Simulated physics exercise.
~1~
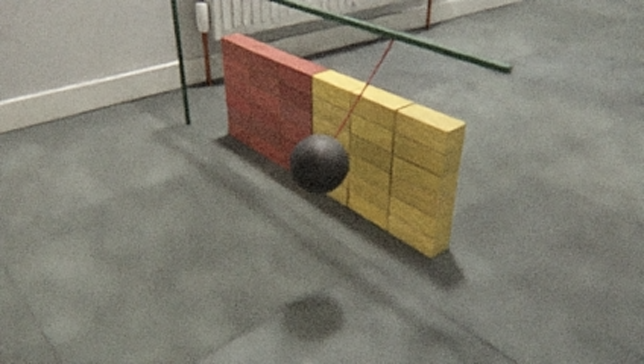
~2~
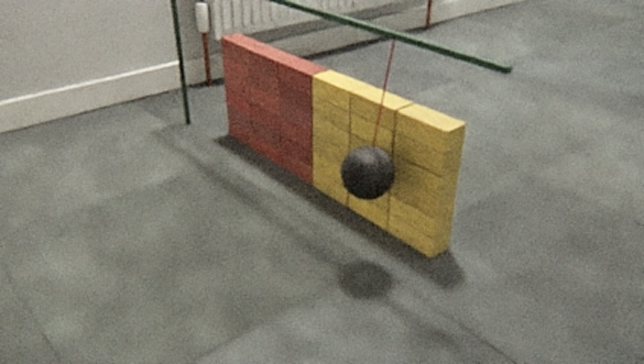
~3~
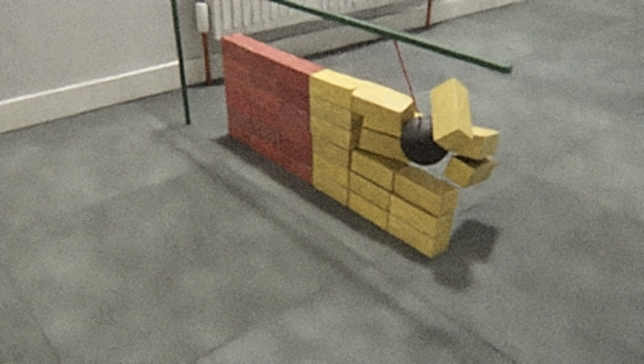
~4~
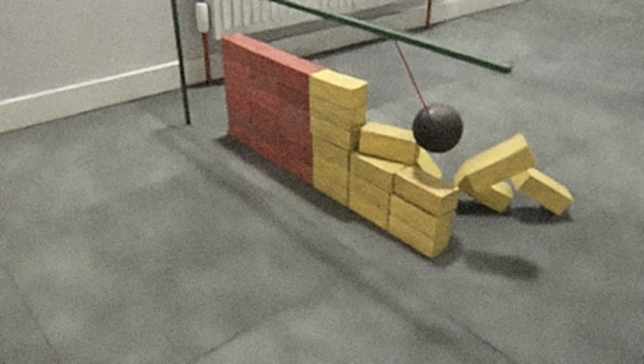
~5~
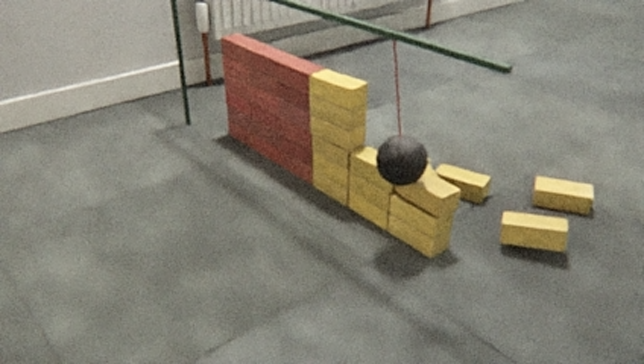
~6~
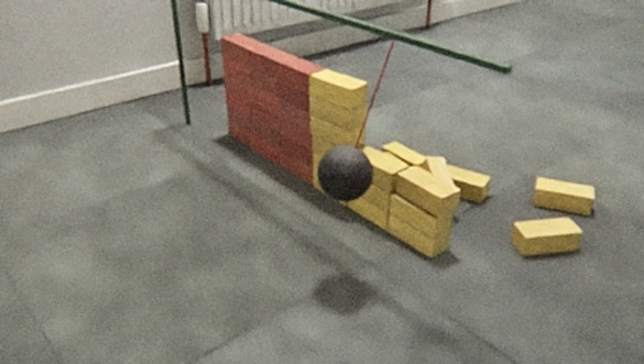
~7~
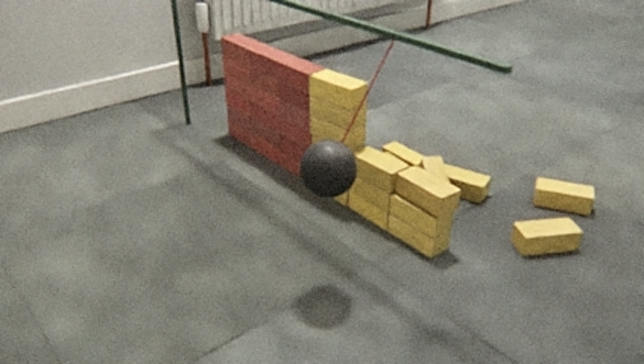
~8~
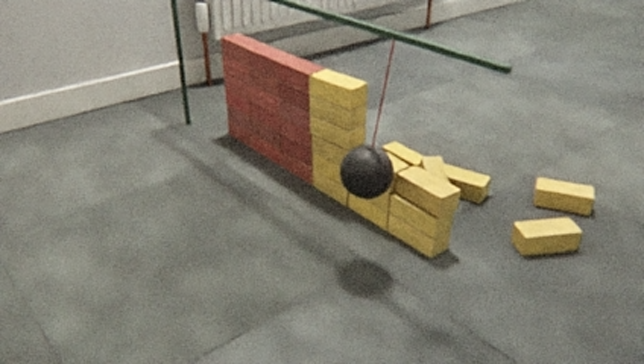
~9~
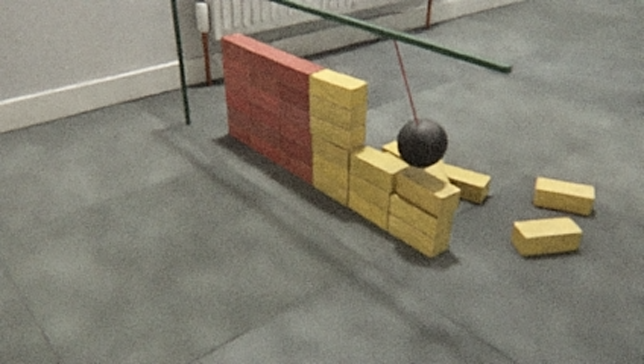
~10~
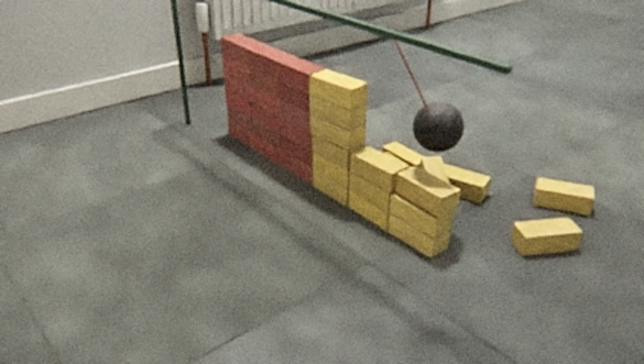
A dark ball on a string swung to the right into the yellow end of a red and yellow block wall, knocking several yellow blocks to the floor, then swung back and forth over the gap while the red part stayed standing.
